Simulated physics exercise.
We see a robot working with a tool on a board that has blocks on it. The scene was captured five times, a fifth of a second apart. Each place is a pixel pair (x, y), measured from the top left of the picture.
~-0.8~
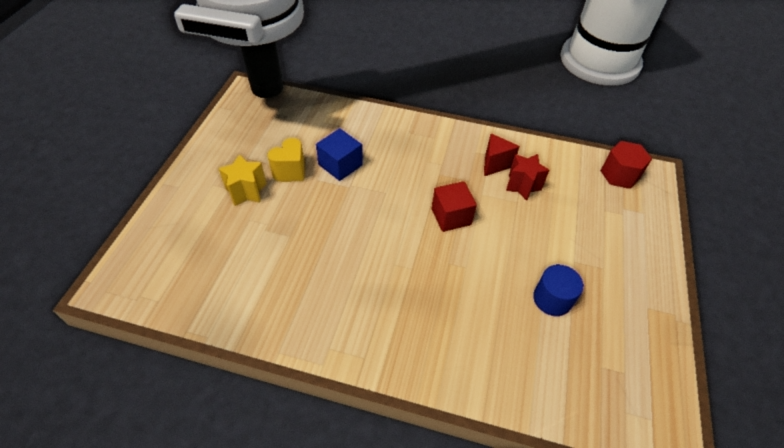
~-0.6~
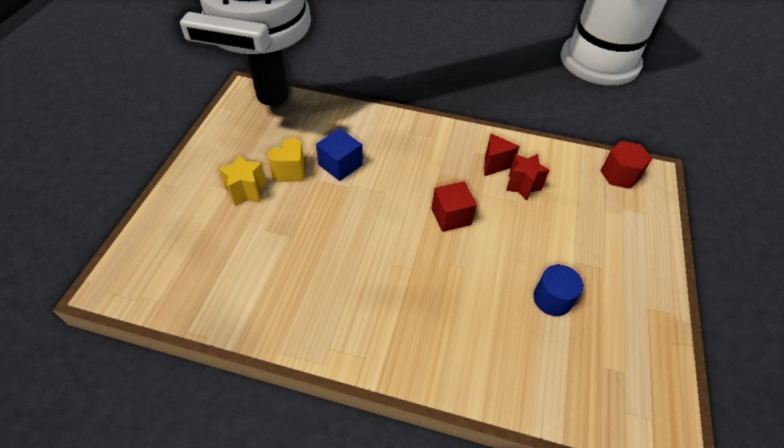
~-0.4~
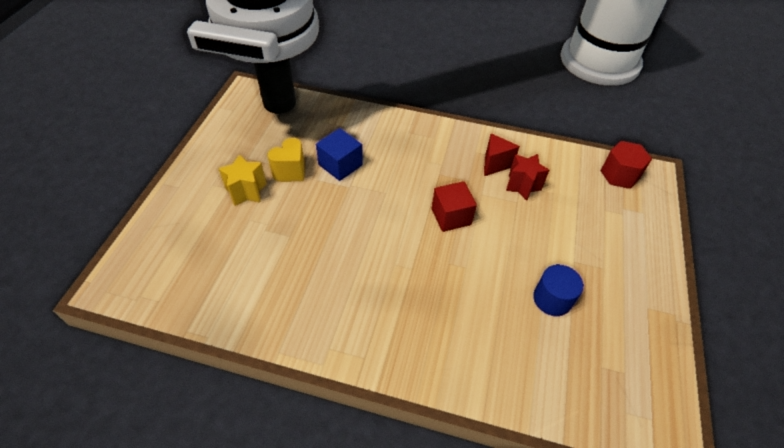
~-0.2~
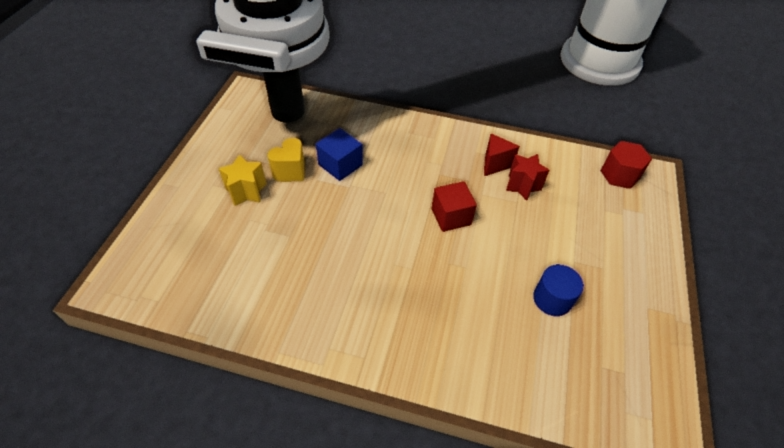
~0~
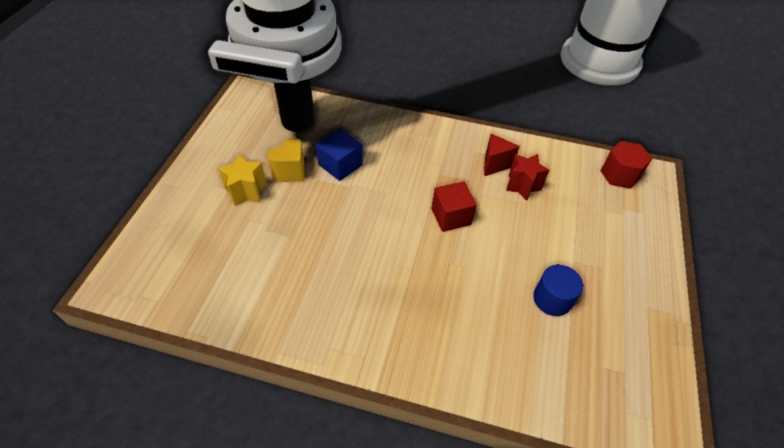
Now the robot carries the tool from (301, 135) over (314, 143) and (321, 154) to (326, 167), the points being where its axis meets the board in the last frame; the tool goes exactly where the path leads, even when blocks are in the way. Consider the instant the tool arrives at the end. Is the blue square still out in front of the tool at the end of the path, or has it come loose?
I'd say the blue square is still out in front of the tool at the end.
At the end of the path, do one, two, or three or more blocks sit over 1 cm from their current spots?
Only one of them.
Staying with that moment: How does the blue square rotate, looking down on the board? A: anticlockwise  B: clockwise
A
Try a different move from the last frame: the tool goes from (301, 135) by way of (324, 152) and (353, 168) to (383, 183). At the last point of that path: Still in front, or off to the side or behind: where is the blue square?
Most likely the blue square stays ahead.
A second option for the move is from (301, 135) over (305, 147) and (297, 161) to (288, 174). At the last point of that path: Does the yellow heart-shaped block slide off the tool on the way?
I believe not.
What follows on the original path. Halfway along, tool (317, 136); nothing pushed yet.
At the end, tool (324, 154); yellow heart-shaped block in place; blue square (354, 159), turned 25° anticlockwise.
